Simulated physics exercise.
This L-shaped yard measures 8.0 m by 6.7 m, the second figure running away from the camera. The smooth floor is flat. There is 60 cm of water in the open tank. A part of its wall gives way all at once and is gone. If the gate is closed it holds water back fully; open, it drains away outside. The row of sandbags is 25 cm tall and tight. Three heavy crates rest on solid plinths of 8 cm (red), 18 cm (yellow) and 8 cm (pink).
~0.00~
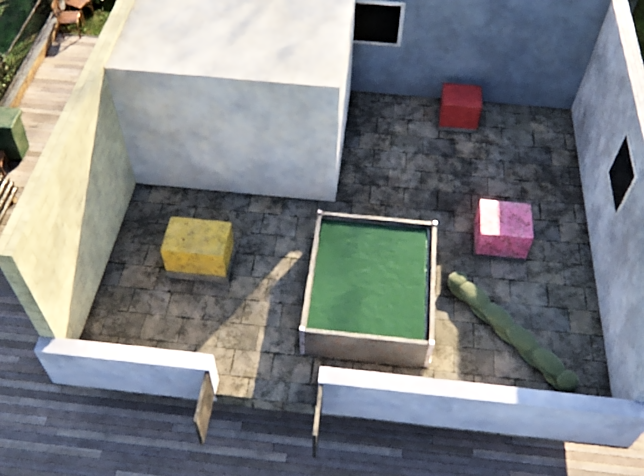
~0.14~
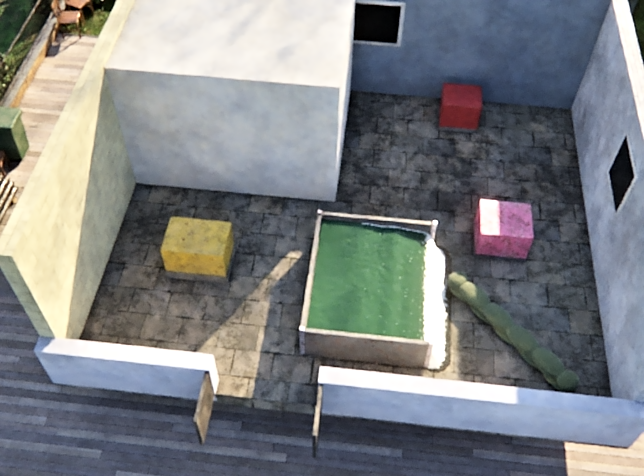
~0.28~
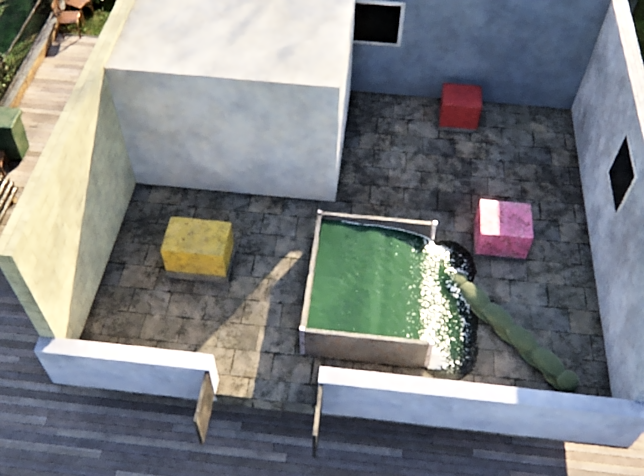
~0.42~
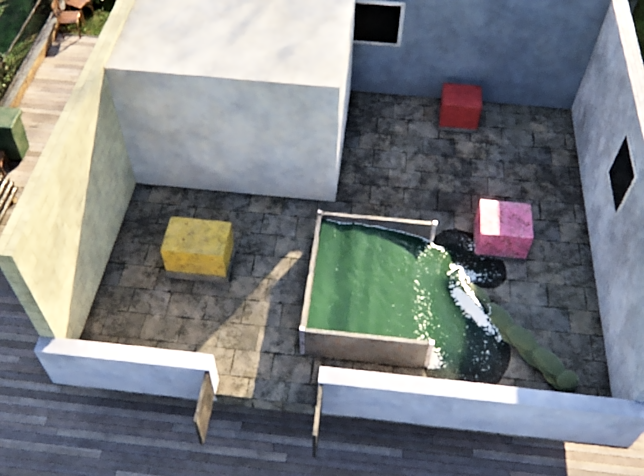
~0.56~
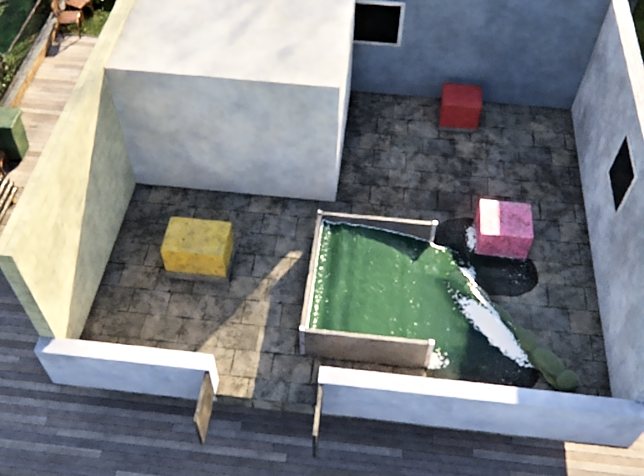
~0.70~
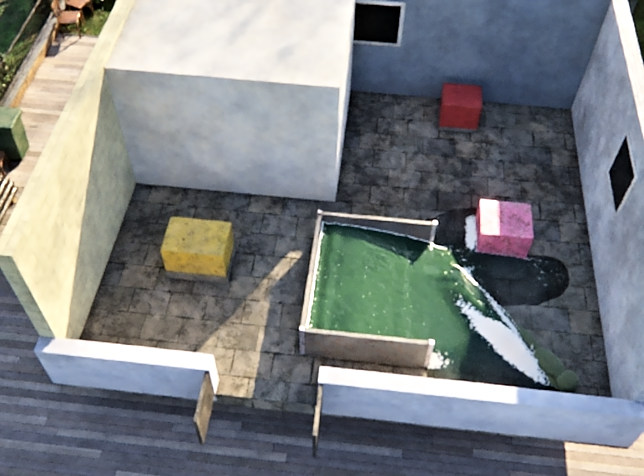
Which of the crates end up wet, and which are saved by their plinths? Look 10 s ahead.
The red crate gets wet; the yellow crate stays dry; the pink crate is soaked.
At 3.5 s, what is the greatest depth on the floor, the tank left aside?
Up to some 24 cm.
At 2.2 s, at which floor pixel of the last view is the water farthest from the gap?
Around (487, 126).
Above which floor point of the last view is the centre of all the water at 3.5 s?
Near (466, 297).
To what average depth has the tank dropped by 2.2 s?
Roughly 19 cm on average.
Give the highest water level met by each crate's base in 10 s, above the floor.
In cm: Red 16, yellow 3, pink 24.
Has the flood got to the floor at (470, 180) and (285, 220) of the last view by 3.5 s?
In that order: Under water, still dry.
After 1.4 s water covers 25 % of the floor and is deepest (45 cm) near (534, 402); red plinth not reached, yellow plinth not reached, pink plinth reached.
After 2.2 s water covers 40 % of the floor and is deepest (46 cm) near (611, 422); red plinth reached, yellow plinth not reached, pink plinth reached.
After 3.5 s water covers 55 % of the floor and is deepest (24 cm) near (598, 421); red plinth reached, yellow plinth not reached, pink plinth reached.
After 6.0 s water covers 70 % of the floor and is deepest (14 cm) near (506, 134); red plinth reached, yellow plinth reached, pink plinth reached.
After 10.0 s water covers 90 % of the floor and is deepest (12 cm) near (611, 422); highest at the red plinth 16 cm, highest at the yellow plinth 3 cm, highest at the pink plinth 24 cm.
